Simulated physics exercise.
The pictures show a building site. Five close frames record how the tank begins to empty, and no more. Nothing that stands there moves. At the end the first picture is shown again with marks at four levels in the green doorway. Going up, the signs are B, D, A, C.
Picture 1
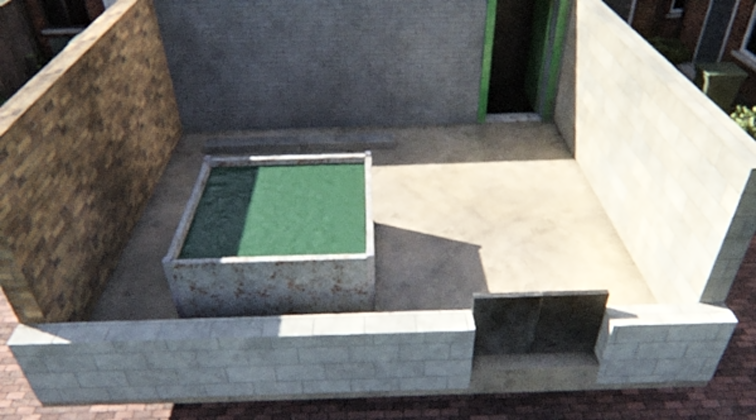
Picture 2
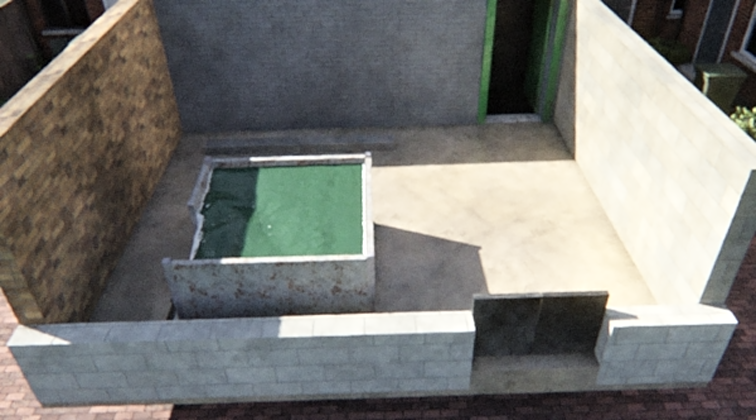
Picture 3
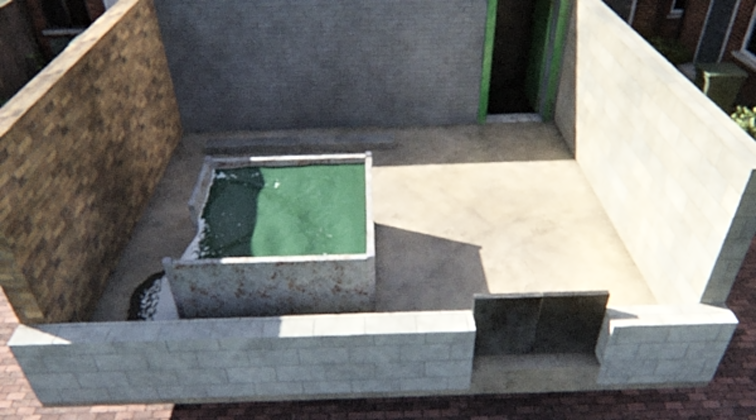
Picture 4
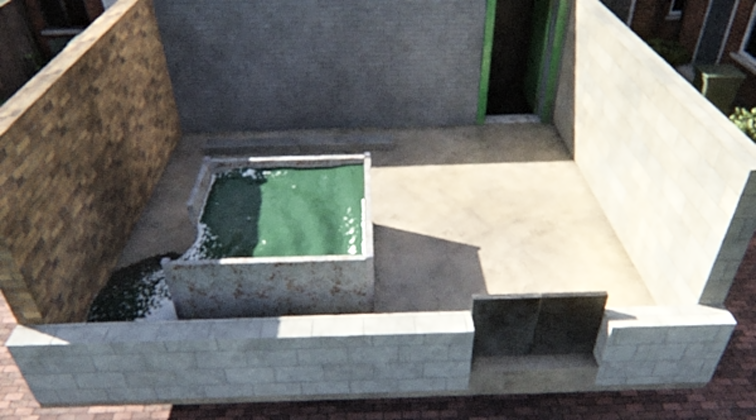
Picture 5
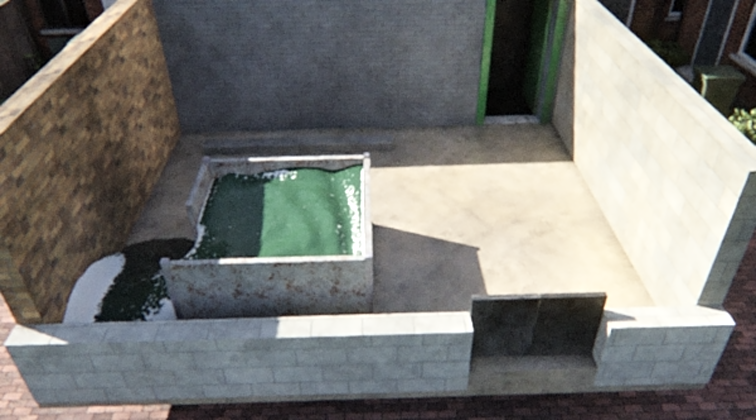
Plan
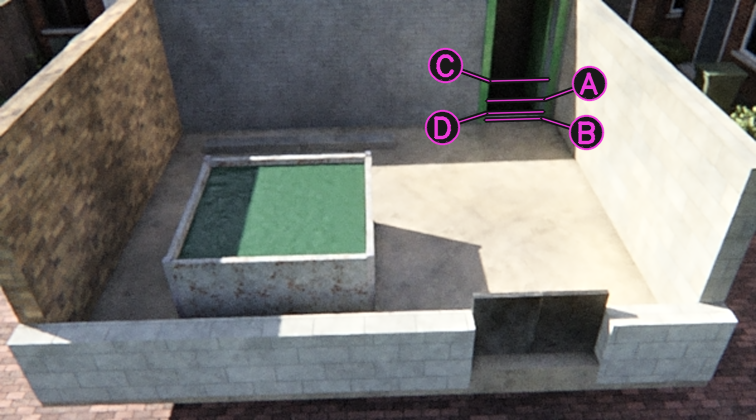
In this clip, green water rests in a raised stone tank within a walled yard, then a gap opens in the tank's left side and water pours out, spreading dark and foamy across the ground toward the brick wall.
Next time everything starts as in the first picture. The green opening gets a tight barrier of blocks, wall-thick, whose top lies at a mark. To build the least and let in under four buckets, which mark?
Go for D.
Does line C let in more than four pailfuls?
No, not at all.
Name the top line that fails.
B.
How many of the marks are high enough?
Three.
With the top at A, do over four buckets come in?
No, not at all.
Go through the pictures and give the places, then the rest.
Water in the tank at rest, its middle at (281, 208); foot of the green doorway at (513, 121); shut gate at (538, 304).
Water covers 1 % of the ground, its front hidden from here.
Water covers 3 % of the ground and shows as far out as (153, 280).
Water covers 6 % of the ground and shows as far out as (122, 275).
Water covers 8 % of the ground and shows as far out as (122, 251).
On the marked copy, A at (516, 100); B at (513, 119); C at (518, 80); D at (514, 112); from the bottom up B, D, A, C.
With A, nothing gets over.
With B, some 15 bucketfuls get in.
With C, nothing gets over.
With D, a splash gets over, under a bucket.
